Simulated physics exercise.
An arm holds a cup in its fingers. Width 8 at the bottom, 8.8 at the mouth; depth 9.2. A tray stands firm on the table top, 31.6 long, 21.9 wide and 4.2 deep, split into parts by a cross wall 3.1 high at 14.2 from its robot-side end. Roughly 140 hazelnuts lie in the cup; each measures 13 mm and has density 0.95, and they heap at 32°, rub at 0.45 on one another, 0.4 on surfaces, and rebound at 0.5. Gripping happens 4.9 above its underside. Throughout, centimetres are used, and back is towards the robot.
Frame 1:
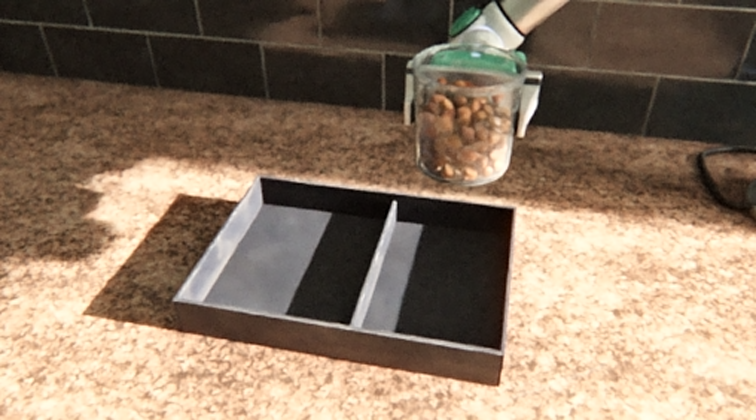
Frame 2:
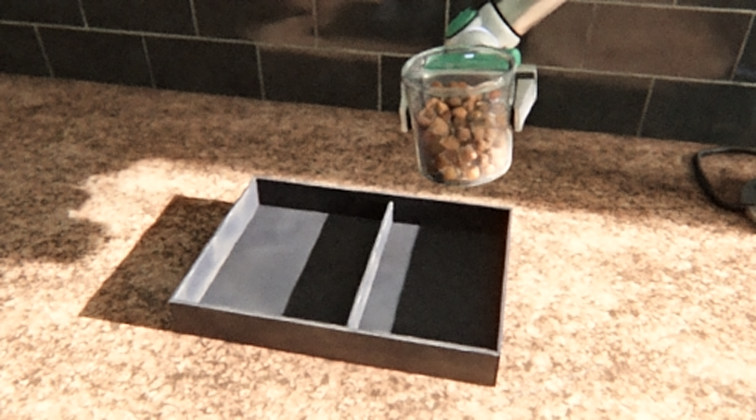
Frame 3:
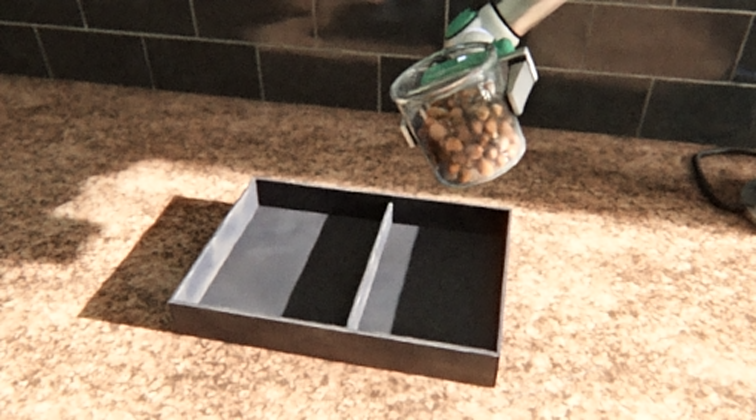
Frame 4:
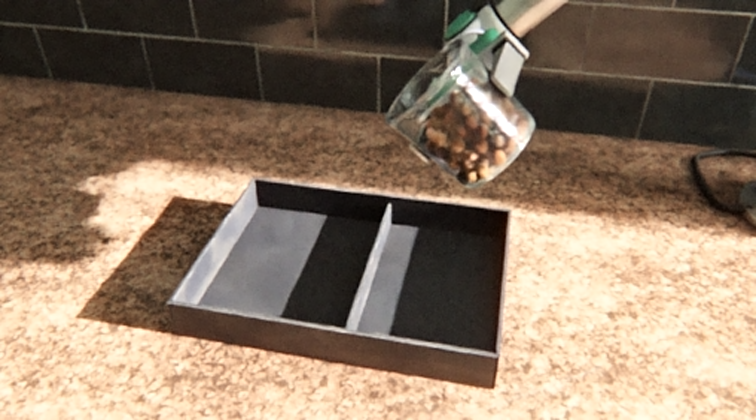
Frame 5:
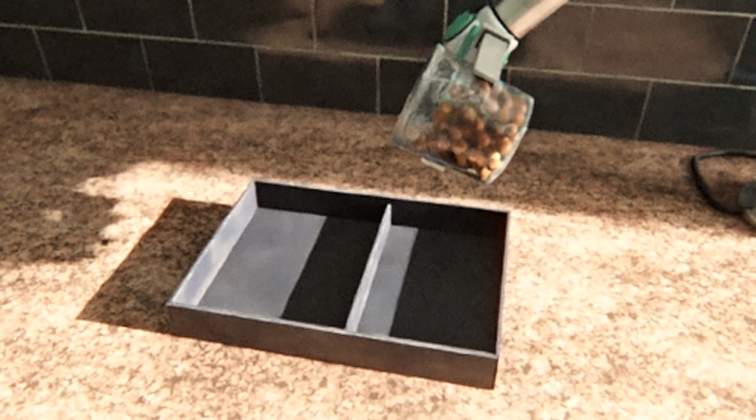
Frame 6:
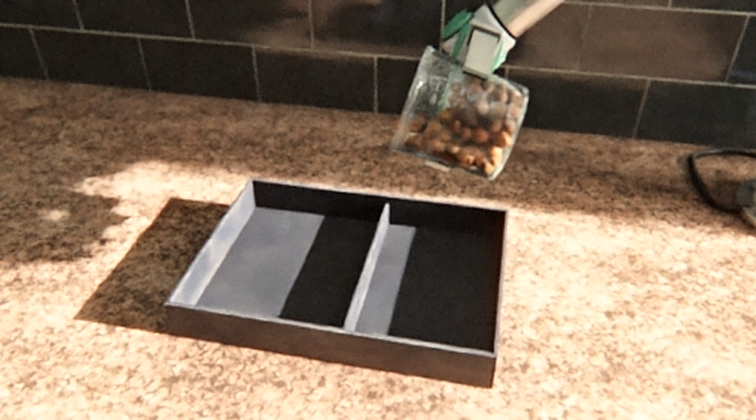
A robotic arm steadily tilts a clear cup of hazelnuts above a divided black tray.
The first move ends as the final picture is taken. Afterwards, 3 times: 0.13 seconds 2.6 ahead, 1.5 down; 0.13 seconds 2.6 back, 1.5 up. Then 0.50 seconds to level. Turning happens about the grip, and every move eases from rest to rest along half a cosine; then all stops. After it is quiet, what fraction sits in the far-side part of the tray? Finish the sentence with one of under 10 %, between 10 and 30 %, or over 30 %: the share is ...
The share is between 10 and 30 %.
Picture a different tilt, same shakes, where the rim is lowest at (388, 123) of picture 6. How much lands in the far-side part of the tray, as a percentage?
The share is about 0 percent.
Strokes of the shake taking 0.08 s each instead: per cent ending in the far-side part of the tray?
Estimate: Near 30 per cent.
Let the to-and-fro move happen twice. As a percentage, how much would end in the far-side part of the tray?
10 %.
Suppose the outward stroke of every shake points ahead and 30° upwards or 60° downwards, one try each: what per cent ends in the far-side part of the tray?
First try some 40 %, second try some 0 %.
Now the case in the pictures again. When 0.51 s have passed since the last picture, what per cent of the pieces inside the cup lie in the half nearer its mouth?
Estimate: Around 45 %.
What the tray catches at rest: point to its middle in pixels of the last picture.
Centre estimate: About (341, 273).
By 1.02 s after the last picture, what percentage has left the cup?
I'd say some 20 percent by then.
Then, 0.51 s after the last picture, tilted 74° forward, highest piece 23 above the table; 127 in the cup, 7 in the far-side part, 4 in the robot-side part, 6 in flight or on a rim.
Then, 1.02 s after the last picture, tilted 38° forward, highest piece 24 above the table; 112 in the cup, 17 in the far-side part, 13 in the robot-side part, 2 in flight or on a rim.
Then, 1.48 s after the last picture, level, highest piece 25 above the table; 112 in the cup, 19 in the far-side part, 13 in the robot-side part.
Then, 2.53 s after the last picture, level, highest piece 25 above the table; 112 in the cup, 19 in the far-side part, 13 in the robot-side part.
Final count, 112 in the cup, 19 in the far-side part, 13 in the robot-side part. That is 13 % in the far-side part of the tray.
